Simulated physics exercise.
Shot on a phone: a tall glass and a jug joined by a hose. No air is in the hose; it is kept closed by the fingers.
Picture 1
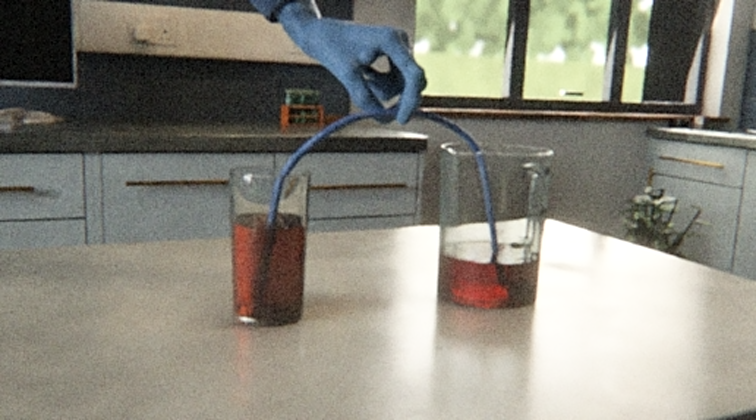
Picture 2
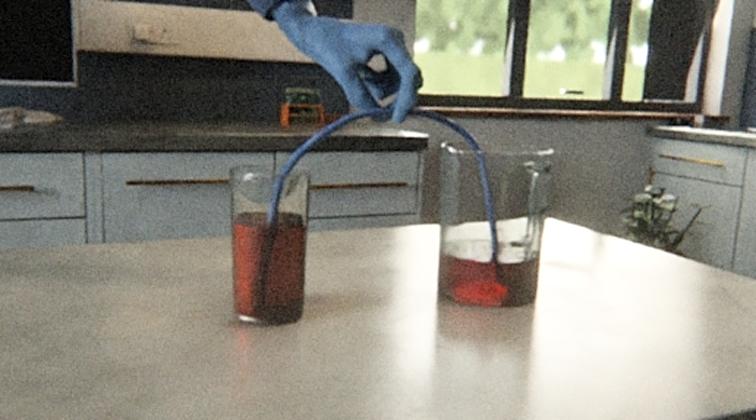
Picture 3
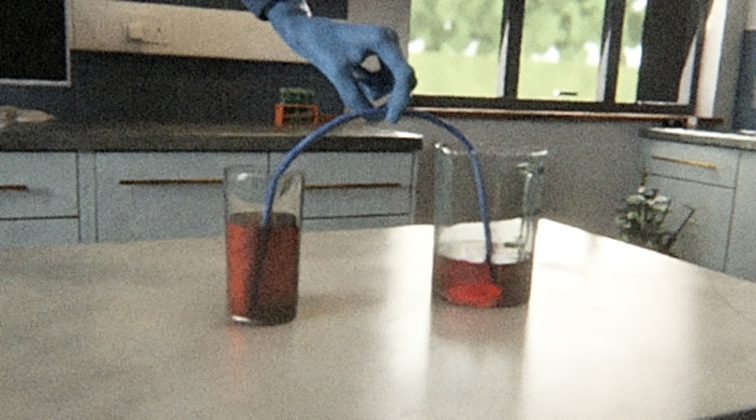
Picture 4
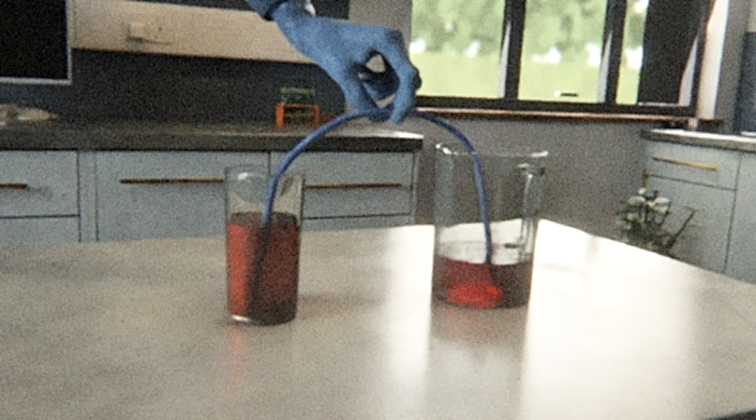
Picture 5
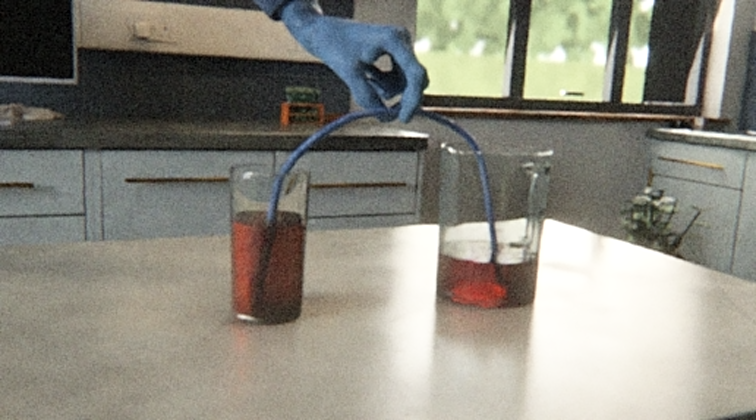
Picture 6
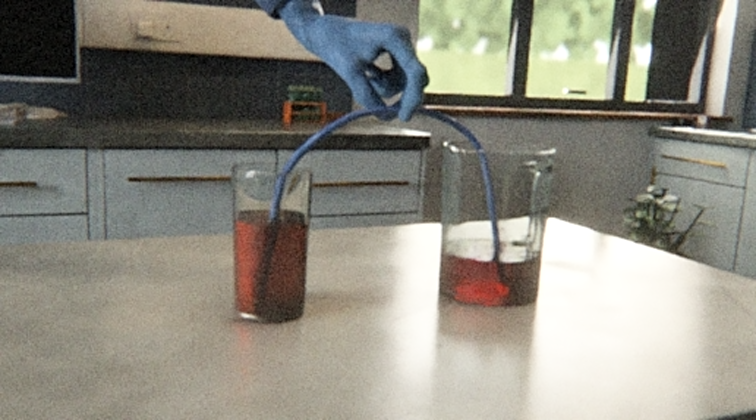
A blue-gloved hand pinched a blue hose looped between a tall glass of red liquid on the left and a wider jug on the right, and apart from slight camera shake, nothing visibly moved.
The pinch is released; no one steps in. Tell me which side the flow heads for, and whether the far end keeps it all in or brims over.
It flows: The right side; one that fills: Keeps it all in.
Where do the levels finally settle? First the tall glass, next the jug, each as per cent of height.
Level readings: Around 40 per cent and around 35 per cent.
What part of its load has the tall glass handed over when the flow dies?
Near 40 %, give or take.
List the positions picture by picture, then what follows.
In the first picture, the hose is pinched; tall glass (270, 241) about two thirds full, on the top itself; jug (492, 219) about a quarter full, on the top itself.
The second picture shows nothing flows; tall glass about two thirds full, surface at (270, 222); jug about a quarter full, surface at (490, 250).
The third picture shows fingers on the hose; tall glass (264, 240) about two thirds full; jug (486, 219) about a quarter full.
The fourth picture shows still shut; tall glass about two thirds full, surface at (264, 221); jug about a quarter full, surface at (484, 252).
In the fifth picture, the hose is pinched; tall glass (269, 239) about two thirds full, on the top itself; jug (491, 219) about a quarter full, on the top itself.
The sixth picture shows nothing flows; tall glass about two thirds full, surface at (272, 219); jug about a quarter full, surface at (491, 250).
Soon after, the tall glass is about half full; the jug is about a third full.
In the end, the tall glass is about a third full; the jug is about a third full; the two surfaces are level.
